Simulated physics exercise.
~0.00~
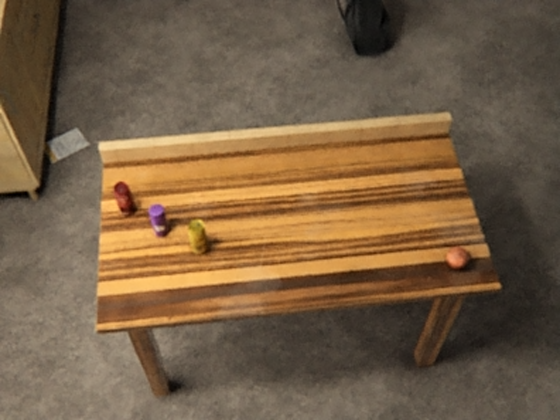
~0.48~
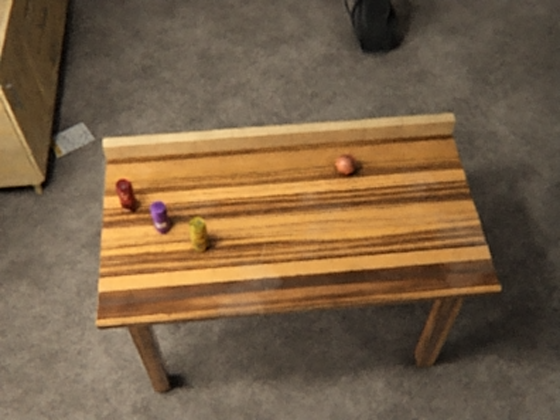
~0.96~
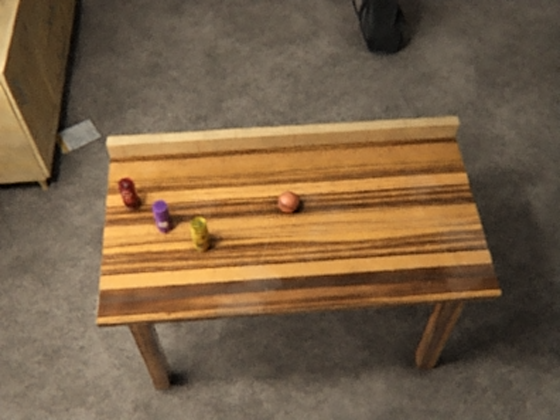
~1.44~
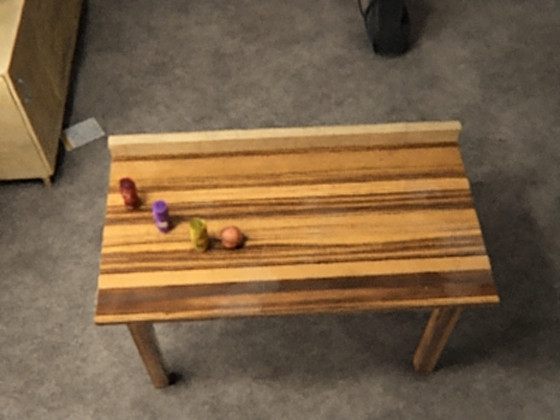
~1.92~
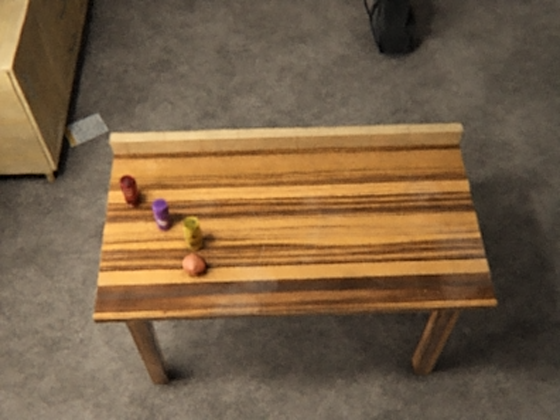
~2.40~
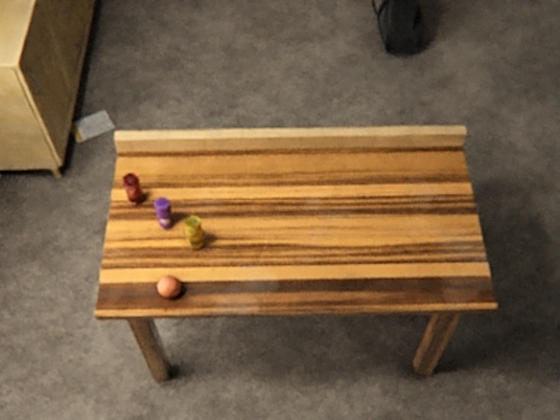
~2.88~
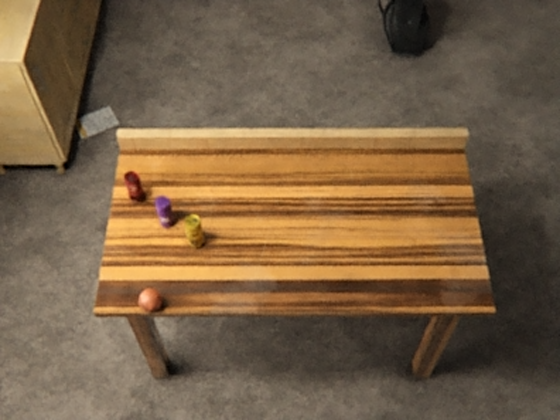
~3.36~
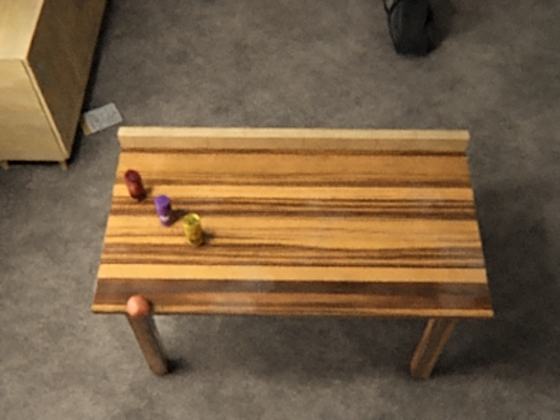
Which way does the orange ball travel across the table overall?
The orange ball travels to the left, going from the right side of the table to the front edge near the left corner.
An orange ball starts near the right front corner of a striped wooden table and rolls left and away toward the pale rail along the far side. A red can, a purple shaker and a yellow can stand in a slanting row on the left. The ball then turns back toward the near side, still travelling left across the tabletop. It reaches the yellow can and brushes past its near side, shifting it slightly. Slowing down, it rolls on to the front edge near the left corner, while all three items remain standing.
